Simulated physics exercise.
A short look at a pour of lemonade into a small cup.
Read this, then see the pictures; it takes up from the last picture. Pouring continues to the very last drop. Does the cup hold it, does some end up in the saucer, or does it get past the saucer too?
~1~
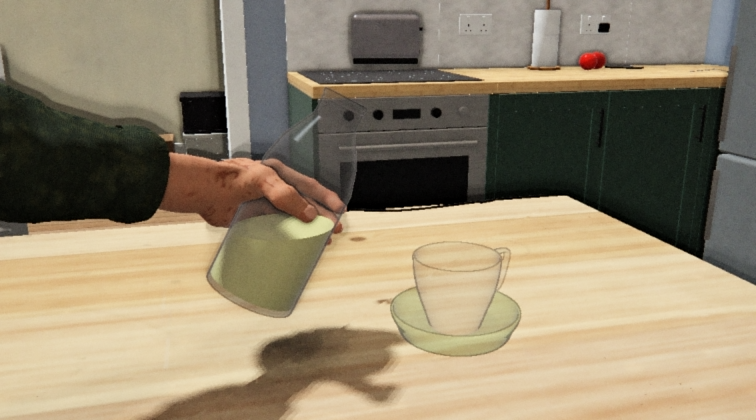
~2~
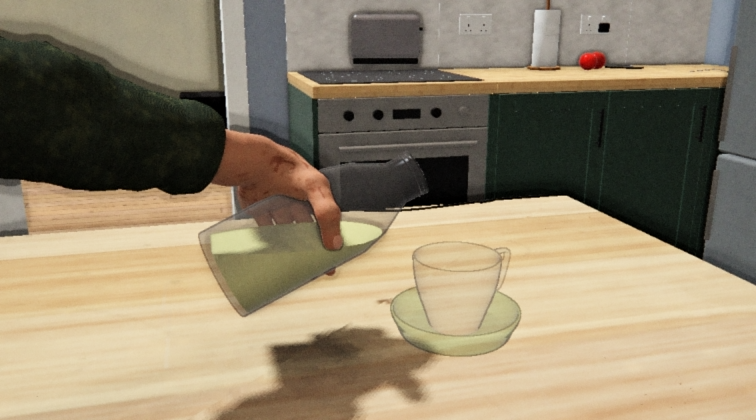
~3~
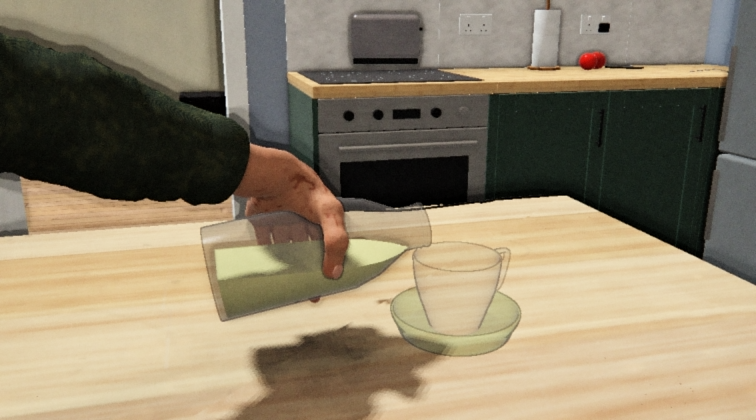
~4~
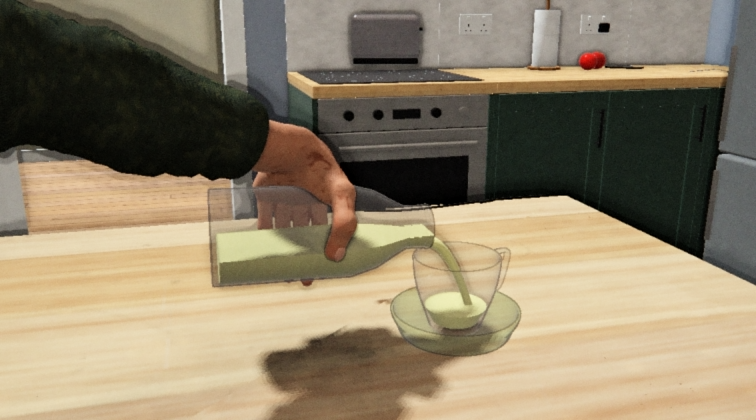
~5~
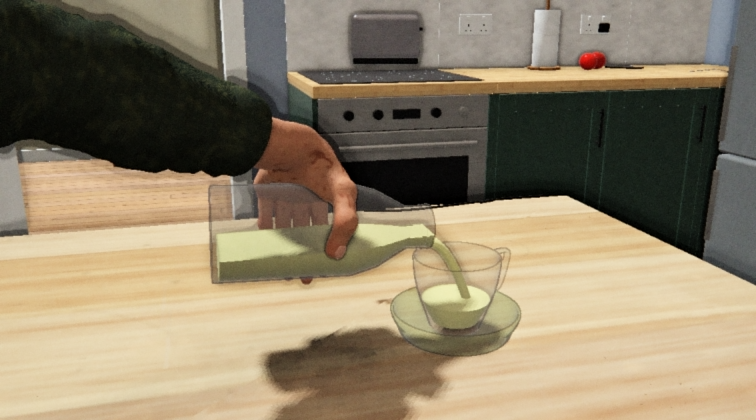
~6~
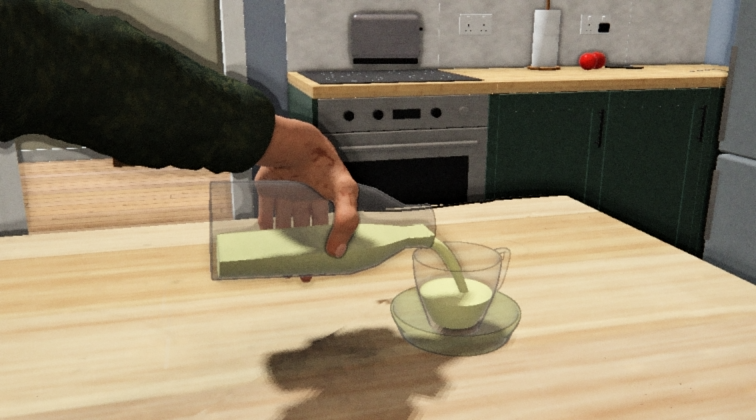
Contained by the saucer.
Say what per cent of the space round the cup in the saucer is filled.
The saucer ends up around 40 % full.
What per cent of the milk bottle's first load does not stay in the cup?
I make it 20 per cent.
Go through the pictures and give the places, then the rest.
The hand lifts the milk bottle; milk bottle (299, 194) tipped 30° with all of its load; cup (456, 287) empty; saucer (479, 340) dry, in the first picture.
The milk bottle is brought over; milk bottle (324, 220) tipped 65° with all of its load; cup (456, 287) empty, in the second picture.
The milk bottle is brought over; milk bottle (325, 248) tipped 80° with all of its load; cup (456, 287) empty, in the third picture.
A stream runs into the cup; milk bottle (327, 231) tipped 90° with nearly all of its load; cup about a quarter full, surface at (455, 306), in the fourth picture.
A stream runs into the cup; milk bottle (327, 230) tipped 90° with about three quarters of its load; cup (456, 287) about a third full, in the fifth picture.
A stream runs into the cup; milk bottle (328, 228) tipped 95° with about three quarters of its load; cup about half full, surface at (456, 292); saucer (479, 340) dry, in the sixth picture.
Soon after, the cup is about three quarters full; the saucer is dry.
Later, the cup is full to the brim; the saucer is wet, with room to spare.
In the end, the cup is full to the brim; the saucer is wet, with room to spare.
